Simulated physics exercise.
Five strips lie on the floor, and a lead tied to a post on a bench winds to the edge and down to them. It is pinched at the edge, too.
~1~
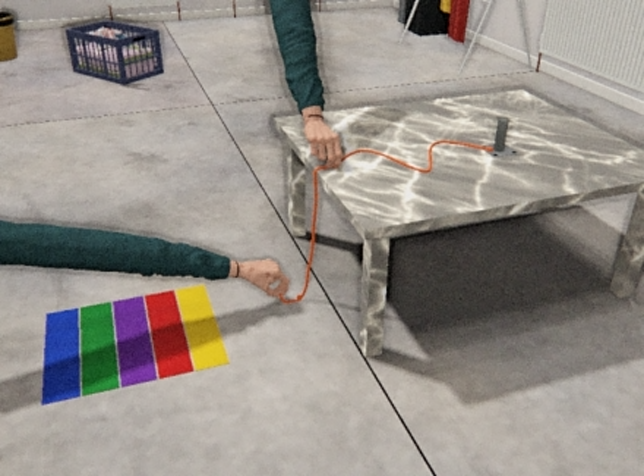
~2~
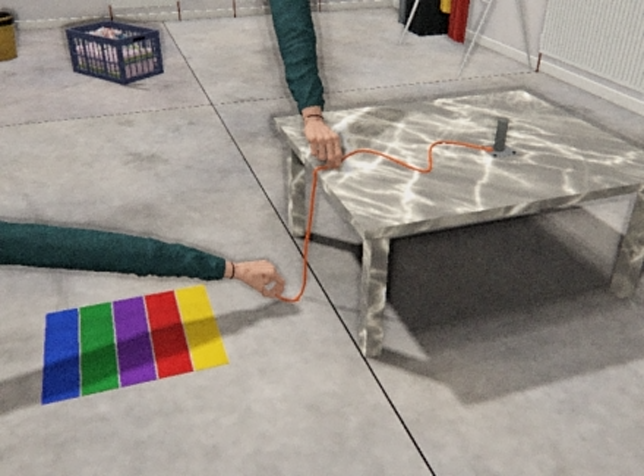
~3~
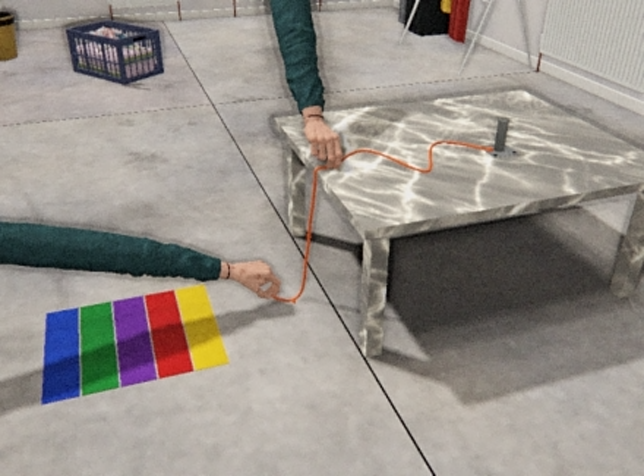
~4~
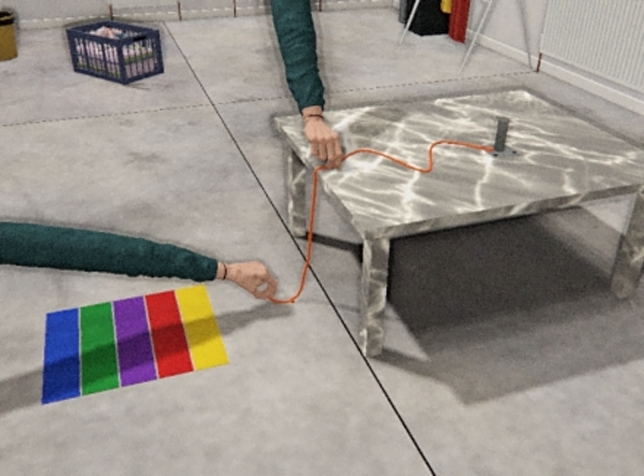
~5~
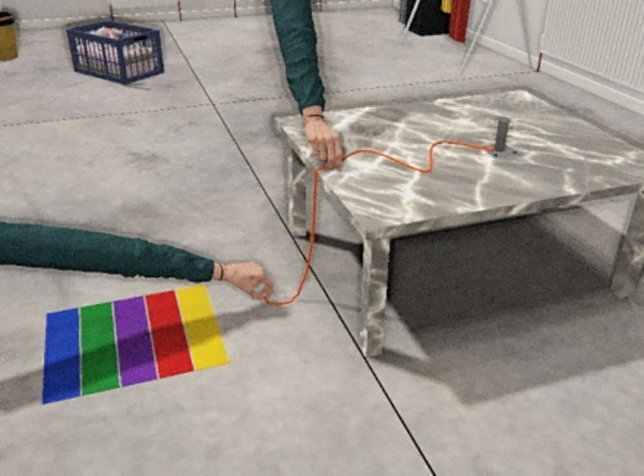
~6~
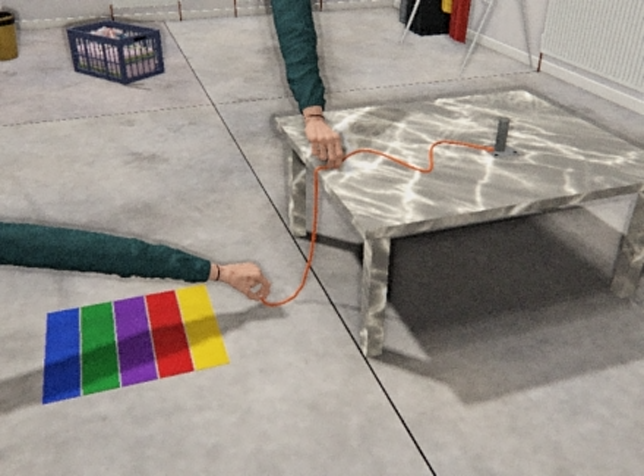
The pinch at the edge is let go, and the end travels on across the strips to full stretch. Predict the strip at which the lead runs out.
I would say the blue strip.
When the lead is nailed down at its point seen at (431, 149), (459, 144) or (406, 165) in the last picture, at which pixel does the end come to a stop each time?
In order: (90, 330), then (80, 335), then (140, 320).
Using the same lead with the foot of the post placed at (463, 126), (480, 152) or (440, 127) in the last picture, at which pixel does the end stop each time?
The places come out near (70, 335), (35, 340) and (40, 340).
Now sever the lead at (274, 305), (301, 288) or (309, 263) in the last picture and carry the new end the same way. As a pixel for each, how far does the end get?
Roughly at (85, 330) for the first, (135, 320) for the second and (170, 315) for the third.
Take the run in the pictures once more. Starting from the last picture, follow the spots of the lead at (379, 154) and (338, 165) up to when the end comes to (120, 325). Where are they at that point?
Result - first point (316, 182), second point (294, 238).
Early on, end near (120, 325); over purple.
Midway, end near (84, 332); over green.
At the end of the slack, end near (62, 336); over blue. Over blue.
